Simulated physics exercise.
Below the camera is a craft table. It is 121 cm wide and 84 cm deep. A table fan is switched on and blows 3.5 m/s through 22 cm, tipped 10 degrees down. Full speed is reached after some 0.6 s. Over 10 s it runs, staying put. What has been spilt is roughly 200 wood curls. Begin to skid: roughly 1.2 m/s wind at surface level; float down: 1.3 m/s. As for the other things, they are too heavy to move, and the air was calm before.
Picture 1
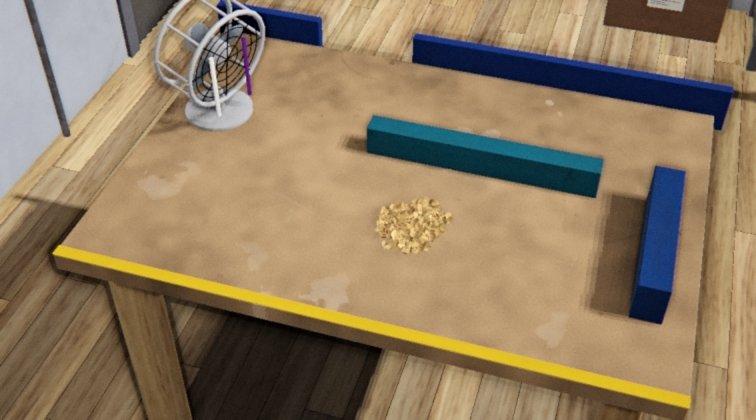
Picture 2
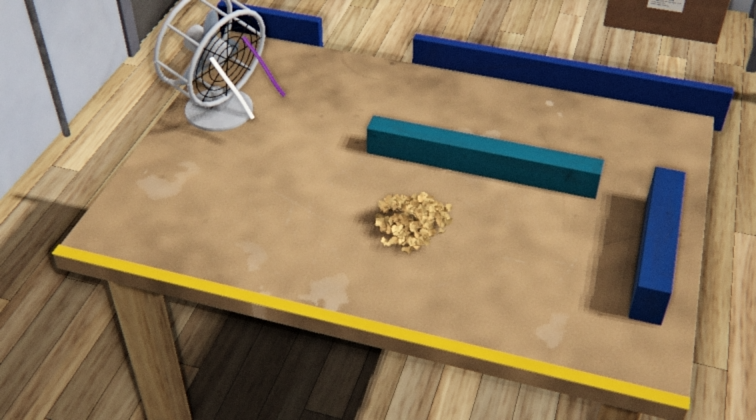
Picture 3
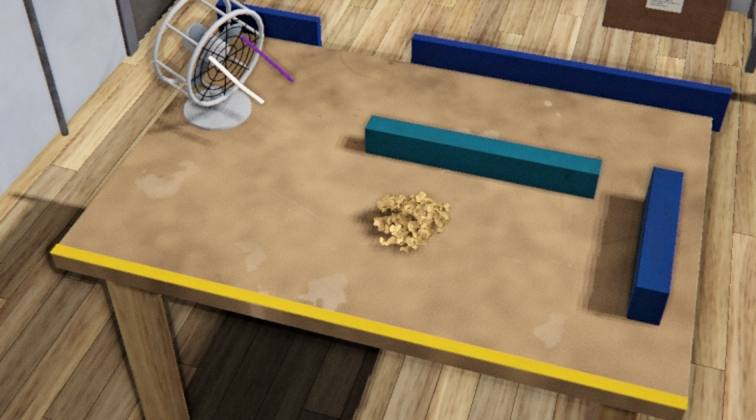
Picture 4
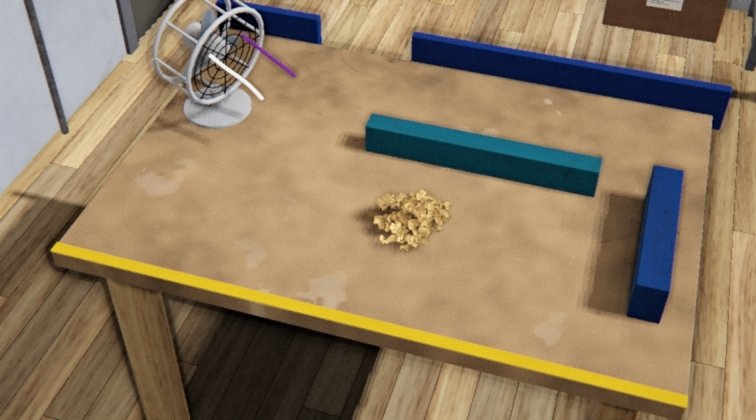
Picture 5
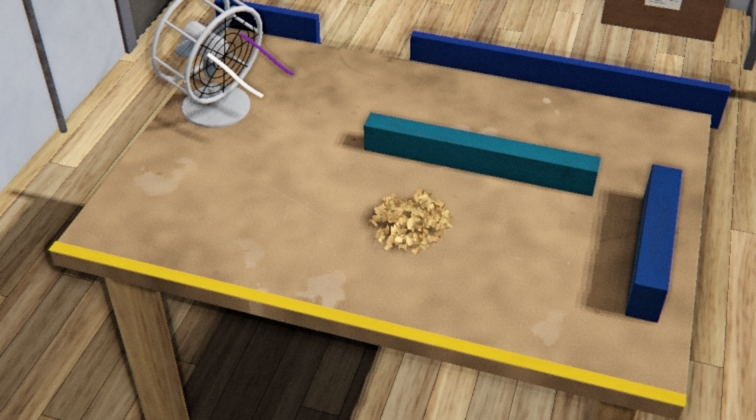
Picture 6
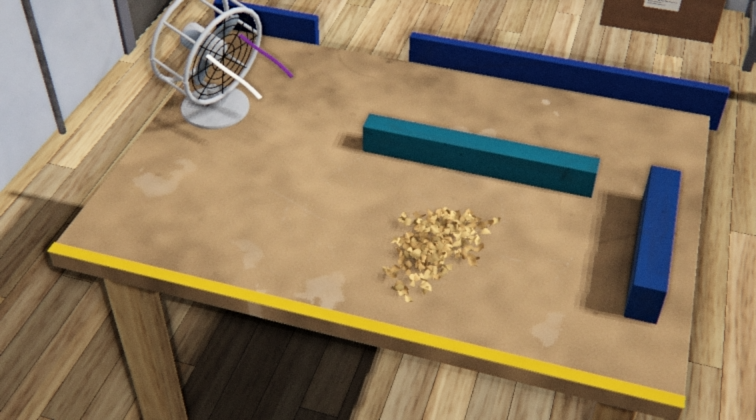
We see a table fan on a craft table blow its white and purple streamers outward while a heap of wood curls sits still near the planks; then the curls loosen, spread and skid a short way right and toward the yellow edge.
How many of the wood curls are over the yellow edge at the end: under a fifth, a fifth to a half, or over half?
Most likely the greater part.
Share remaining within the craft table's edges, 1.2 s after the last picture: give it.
About 4 per cent remain.
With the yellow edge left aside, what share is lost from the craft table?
About 20 %.
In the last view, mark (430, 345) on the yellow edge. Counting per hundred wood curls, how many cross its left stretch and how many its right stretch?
4 % left, 80 % right.
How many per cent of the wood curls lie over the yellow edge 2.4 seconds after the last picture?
The share is about 80 percent.
Then, 1.2 s after the last picture the count stands so, 76 % are over the yellow edge.
Then, 2.4 s after the last picture the count stands so, 77 % are over the yellow edge.
Then, 4.7 s after the last picture the count stands so, 77 % are over the yellow edge.
Then, 9.2 s after the last picture, at the end, 77 % are over the yellow edge.
